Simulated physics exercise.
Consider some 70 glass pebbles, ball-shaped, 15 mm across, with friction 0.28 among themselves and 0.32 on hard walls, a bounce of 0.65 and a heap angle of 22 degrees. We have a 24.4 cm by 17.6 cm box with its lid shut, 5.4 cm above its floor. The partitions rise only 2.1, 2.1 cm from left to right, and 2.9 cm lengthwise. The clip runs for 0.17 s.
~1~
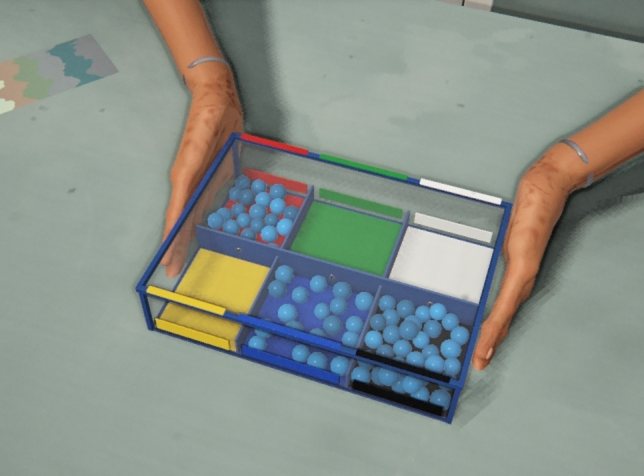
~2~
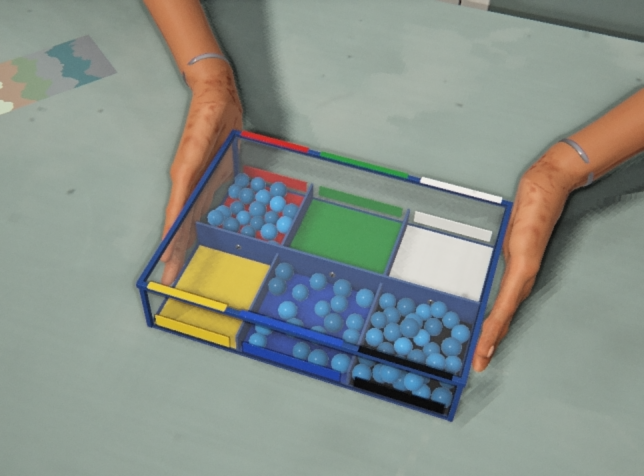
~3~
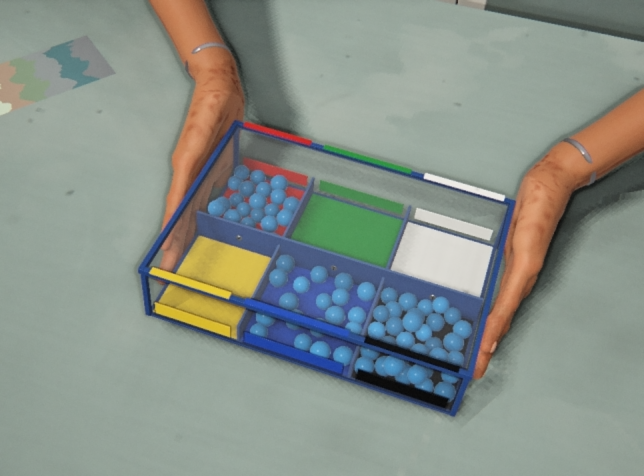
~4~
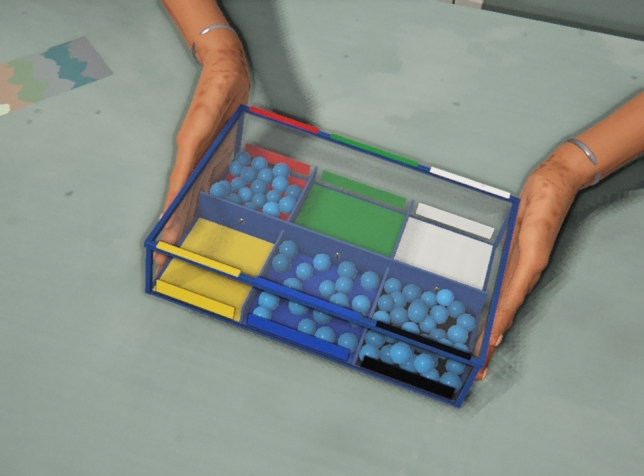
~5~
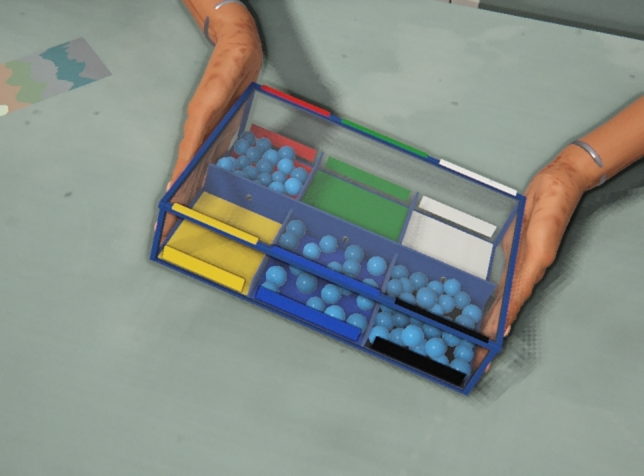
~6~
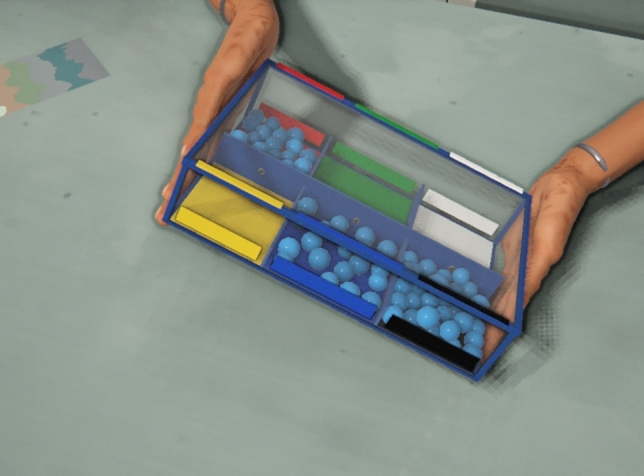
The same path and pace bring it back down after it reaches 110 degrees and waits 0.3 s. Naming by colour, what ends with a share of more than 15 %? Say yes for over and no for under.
Red: No; blue: No; green: No; yellow: No; white: Yes; black: Yes.
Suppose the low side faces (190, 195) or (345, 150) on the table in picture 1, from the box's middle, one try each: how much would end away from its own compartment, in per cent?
The share comes to about 70 in a hundred, then about 70 in a hundred.
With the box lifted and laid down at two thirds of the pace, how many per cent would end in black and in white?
Black = 25 %; white = 65 %.
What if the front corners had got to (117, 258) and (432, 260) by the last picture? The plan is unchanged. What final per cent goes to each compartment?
So it works out as red at 65 percent, blue at 0 percent, green at 0 percent, yellow at 35 percent, white at 0 percent and black at 0 percent.
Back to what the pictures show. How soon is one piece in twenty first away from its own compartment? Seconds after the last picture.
Roughly at the 0.45 s mark.
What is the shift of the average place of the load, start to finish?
Measured shift: Some 7.5 cm.
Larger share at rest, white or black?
White compartment.
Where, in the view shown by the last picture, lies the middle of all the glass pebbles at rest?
Near (432, 283).
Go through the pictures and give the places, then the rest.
The first frame shows box tilt 0 degrees, front corners at (143, 287) and (459, 383); red 30 %, blue 25 %, black 45 %.
The second frame shows box tilt 1 degrees, front corners at (143, 283) and (461, 380).
The third frame shows box tilt 4 degrees, front corners at (146, 269) and (467, 373), lowest corner right back.
The fourth frame shows box tilt 9 degrees, front corners at (152, 243) and (479, 361), lowest corner right back.
The fifth frame shows box tilt 16 degrees, front corners at (166, 204) and (495, 345), lowest corner right back.
The sixth frame shows box tilt 24 degrees, front corners at (190, 161) and (515, 328), lowest corner right back; red 30 %, blue 25 %, black 45 %.
Then, 0.62 s after the last picture, tilt 110 degrees; red 5 %, green 20 %, white 30 %, black 45 %.
Then, 1.04 s after the last picture, tilt 62 degrees; green 10 %, white 50 %, black 40 %.
Then, 1.53 s after the last picture, tilt 0 degrees; green 10 %, white 50 %, black 40 %.
In the end, red 0 %, blue 0 %, green 10 %, yellow 0 %, white 50 %, black 40 %.
